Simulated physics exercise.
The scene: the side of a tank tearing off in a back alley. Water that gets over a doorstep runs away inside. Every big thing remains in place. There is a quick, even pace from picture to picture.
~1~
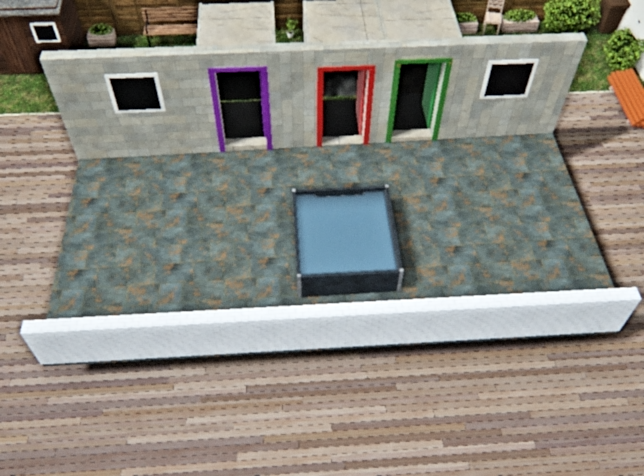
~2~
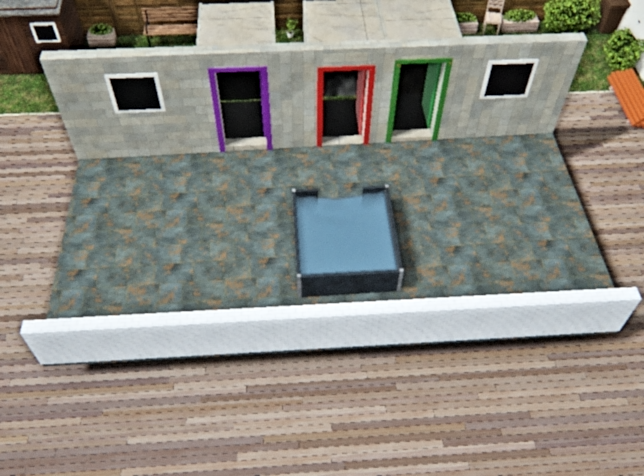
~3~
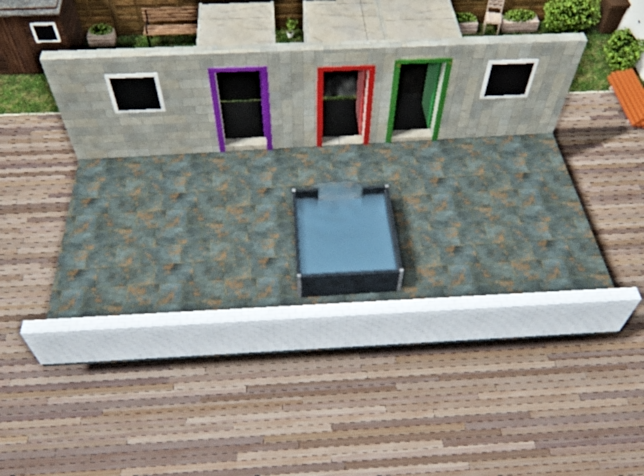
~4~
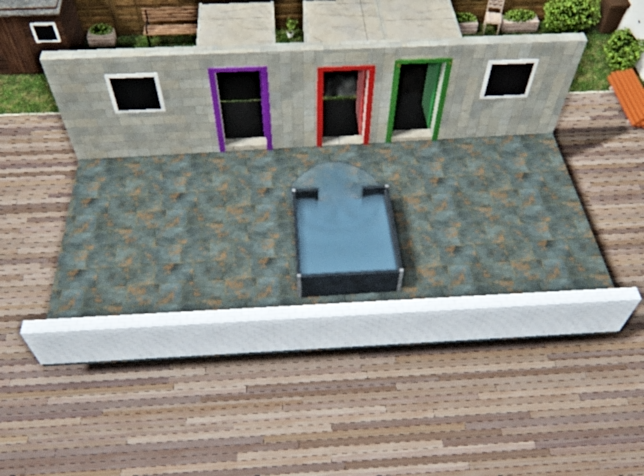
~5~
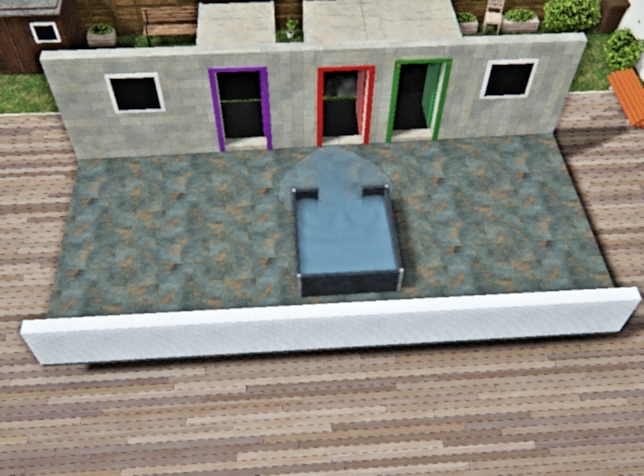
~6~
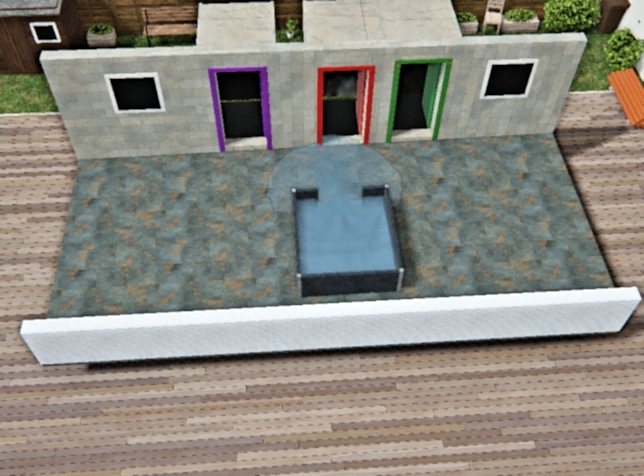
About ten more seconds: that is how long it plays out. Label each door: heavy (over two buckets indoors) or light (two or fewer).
Purple door - light; red door - heavy; green door - light.
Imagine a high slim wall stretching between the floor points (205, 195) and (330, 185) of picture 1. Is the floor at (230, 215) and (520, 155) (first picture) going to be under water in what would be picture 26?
Note: Point one drenched, point two drenched.
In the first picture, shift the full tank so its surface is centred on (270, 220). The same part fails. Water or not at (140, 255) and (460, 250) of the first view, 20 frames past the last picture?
Taking both places in turn, they end up unaffected and unaffected.
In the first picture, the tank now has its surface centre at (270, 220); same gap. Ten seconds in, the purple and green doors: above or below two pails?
The purple door exceeds the limit, while the green door falls short.
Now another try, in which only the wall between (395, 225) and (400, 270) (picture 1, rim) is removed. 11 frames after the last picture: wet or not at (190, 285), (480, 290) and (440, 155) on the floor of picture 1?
In the order given: Untouched, swamped and untouched.
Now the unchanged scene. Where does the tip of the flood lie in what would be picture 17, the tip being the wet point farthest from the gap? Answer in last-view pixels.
I'd point to (140, 157).
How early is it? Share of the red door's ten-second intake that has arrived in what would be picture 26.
Some 60 in a hundred.
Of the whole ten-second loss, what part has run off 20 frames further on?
Close to 35 per cent, I'd say.
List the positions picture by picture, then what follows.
In the first picture, still water in the water tank at (345, 232).
In the second picture, the front is at a hidden place, out from the gap on the water tank's far side.
In the third picture, the front is at (319, 186), out from the gap on the water tank's far side.
In the fourth picture, the front is at (328, 165), out from the gap on the water tank's far side.
In the fifth picture, the front is at (329, 147), out from the gap on the water tank's far side.
In the sixth picture, water pours out on the water tank's far side and has run to (342, 137).
A moment on, water covers 10 % of the floor; the purple door wet at the sill, nothing in, the red door over two buckets in, the green door wet at the sill, nothing in.
Next, water covers 20 % of the floor; the purple door wet at the sill, nothing in, the red door far over two buckets in, the green door wet at the sill, nothing in.
Then, water covers 35 % of the floor; the purple door wet at the sill, nothing in, the red door far over two buckets in, the green door wet at the sill, nothing in.
Later, water covers 40 % of the floor; the purple door wet at the sill, nothing in, the red door far over two buckets in, the green door under two buckets in.
In the end, water covers 40 % of the floor; the purple door wet at the sill, nothing in, the red door far over two buckets in, the green door under two buckets in.
